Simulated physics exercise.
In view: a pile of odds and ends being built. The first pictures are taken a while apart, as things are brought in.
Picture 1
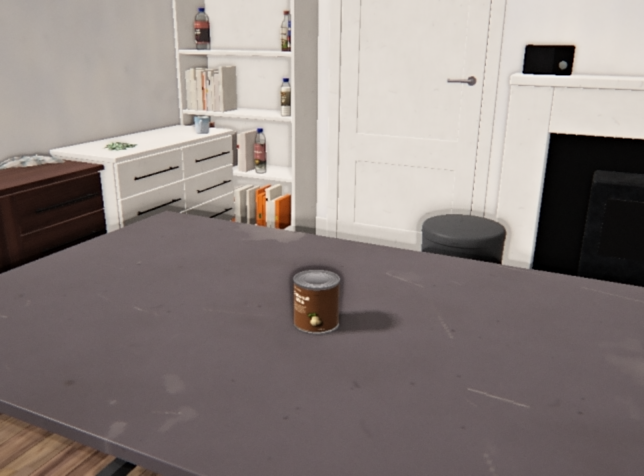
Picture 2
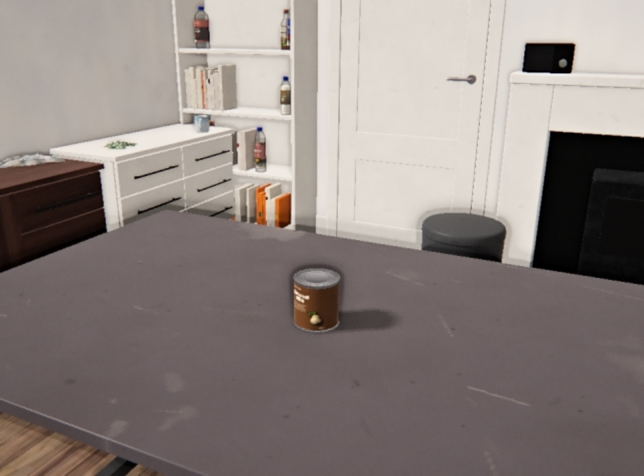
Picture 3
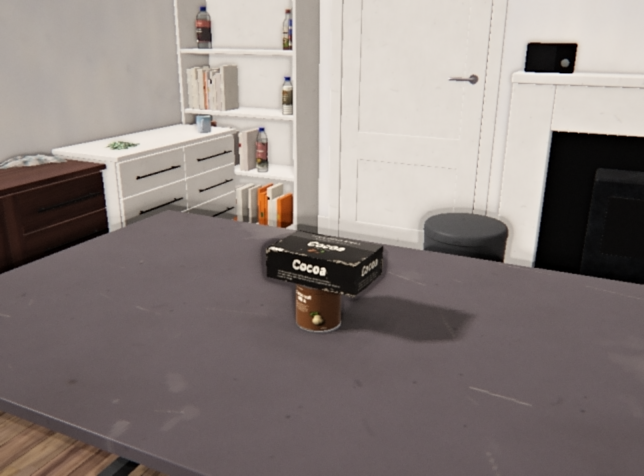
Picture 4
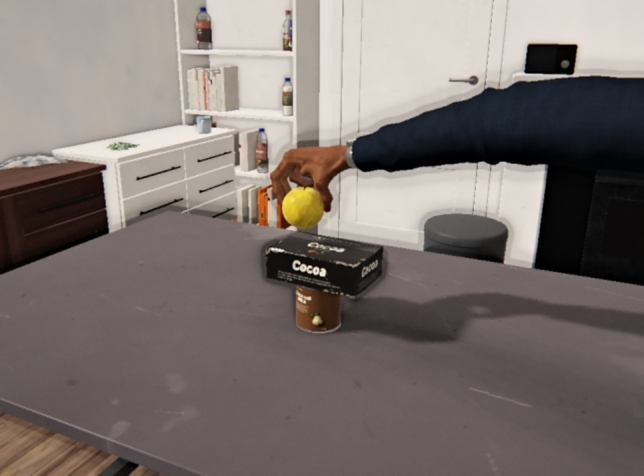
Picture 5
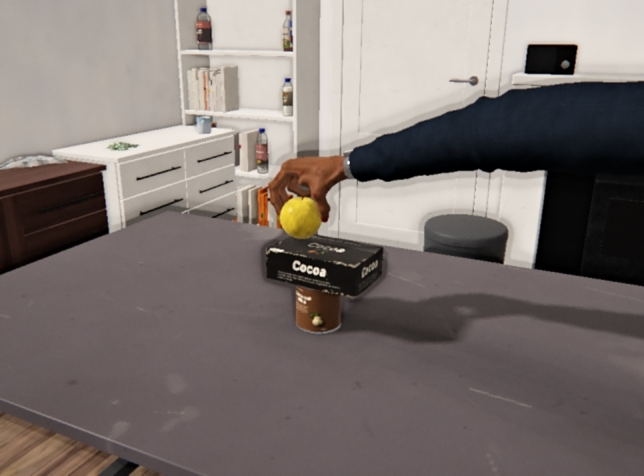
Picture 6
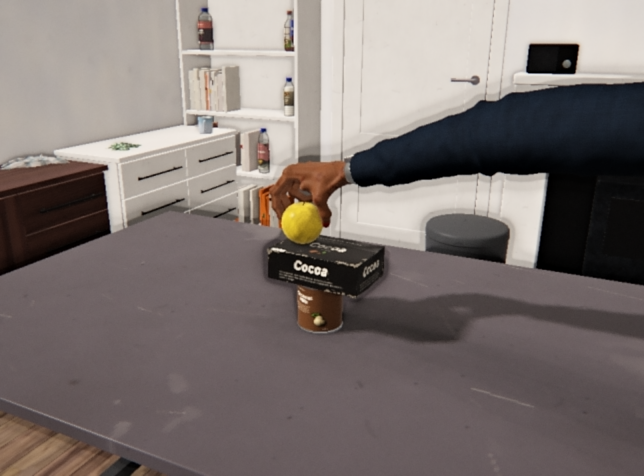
A black cocoa box appeared on top of a small brown pot on a gray table, then a hand reached in from the right and lowered a yellow apple onto the box, still holding it.
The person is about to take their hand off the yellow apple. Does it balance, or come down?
As it turns out, it holds.
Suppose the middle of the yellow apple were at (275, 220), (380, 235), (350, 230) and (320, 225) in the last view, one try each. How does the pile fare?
First, it loses its balance; second, it loses its balance; third, it holds; fourth, it holds.
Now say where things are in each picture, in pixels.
In the first picture, the last thing is not in view yet; brown pot (316, 301).
In the second picture, the last thing is not in view yet; brown pot (317, 300).
In the third picture, the last thing is not in view yet; brown pot (319, 300).
The fourth picture shows coming down; yellow apple (304, 208); brown pot (319, 301).
The fifth picture shows coming down; yellow apple (301, 218); brown pot (319, 301).
The sixth picture shows in place under the hand; yellow apple (303, 223); brown pot (320, 301).
Then, 1.00 s on from there, no change.
Then, 2.10 s on from there, yellow apple resting near (303, 223).
In the end, all 3 unmoved. At the end, from the last picture's camera, yellow apple near (303, 223). The pile keeps its balance.
